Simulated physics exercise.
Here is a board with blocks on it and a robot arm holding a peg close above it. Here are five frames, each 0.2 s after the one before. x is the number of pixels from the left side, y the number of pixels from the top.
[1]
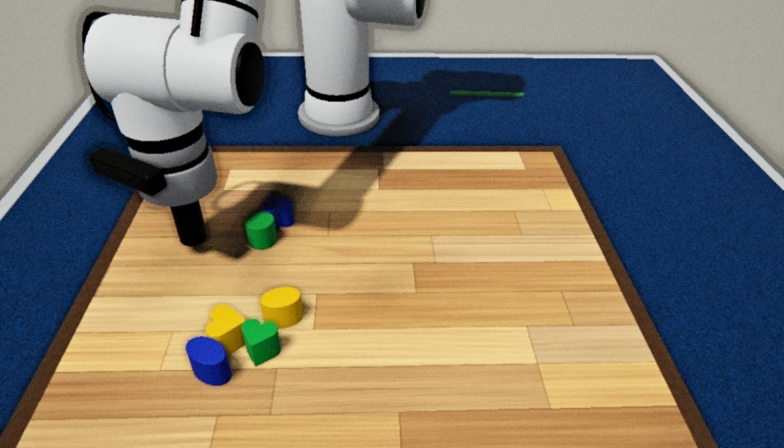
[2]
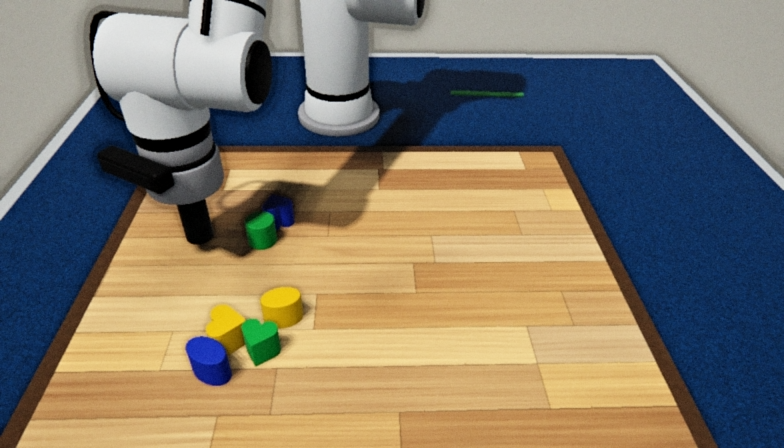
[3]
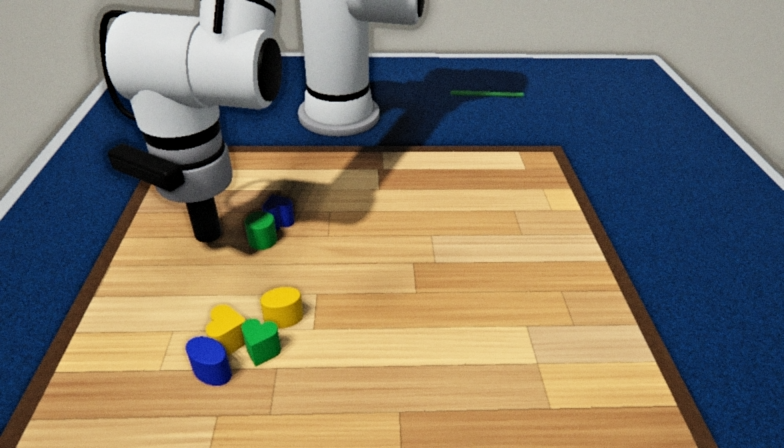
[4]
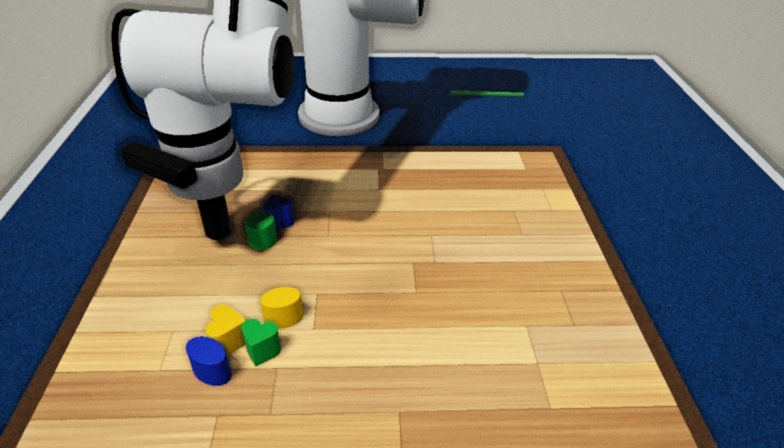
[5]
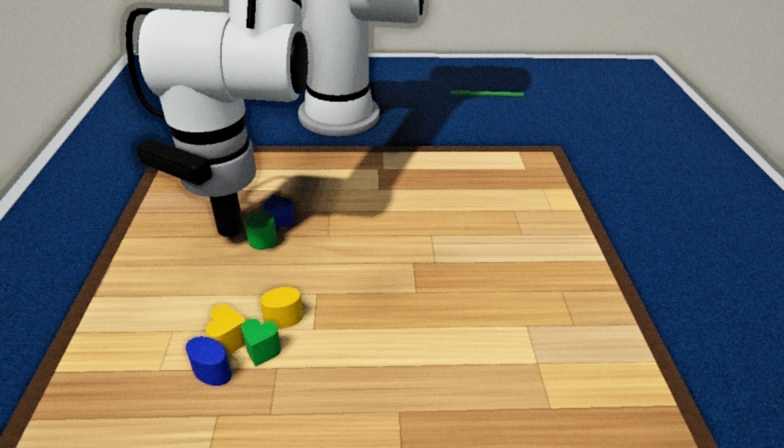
To begin with, a white robot arm holds a black peg low over the left of a wooden board, left of a green circle and a blue block, with yellow, green and blue blocks nearer the viewer. The arm moves the peg slightly right, closer to the green circle, while every block stays still.
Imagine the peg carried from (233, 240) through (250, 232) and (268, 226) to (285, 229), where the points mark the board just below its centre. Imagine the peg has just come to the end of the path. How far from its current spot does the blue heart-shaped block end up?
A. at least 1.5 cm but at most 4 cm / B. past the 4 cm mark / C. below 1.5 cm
The correct letter is A.
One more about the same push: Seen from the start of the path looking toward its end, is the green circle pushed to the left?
Short answer: No.
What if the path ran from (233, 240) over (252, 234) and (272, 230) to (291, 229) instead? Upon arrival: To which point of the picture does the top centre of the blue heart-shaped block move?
Its top middle is near (301, 194).
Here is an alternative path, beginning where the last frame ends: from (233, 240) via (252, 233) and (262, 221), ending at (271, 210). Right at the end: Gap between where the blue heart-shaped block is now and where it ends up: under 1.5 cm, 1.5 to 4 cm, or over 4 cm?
Travels 1.5 to 4 cm.
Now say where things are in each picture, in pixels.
In the first picture, peg's lower end (194, 238); green circle (259, 219); blue heart-shaped block (276, 202).
In the second picture, peg (200, 237); blocks still.
In the third picture, peg (208, 234); blocks still.
In the fourth picture, peg (219, 232); blocks still.
In the fifth picture, peg (231, 229); green circle (259, 219); blue heart-shaped block (276, 202).
The first path, step by step. Halfway along, peg (257, 217); green circle (273, 218); blue heart-shaped block (282, 200).
At the end, peg (284, 218); green circle (288, 224); blue heart-shaped block (301, 196), turned 50° anticlockwise.
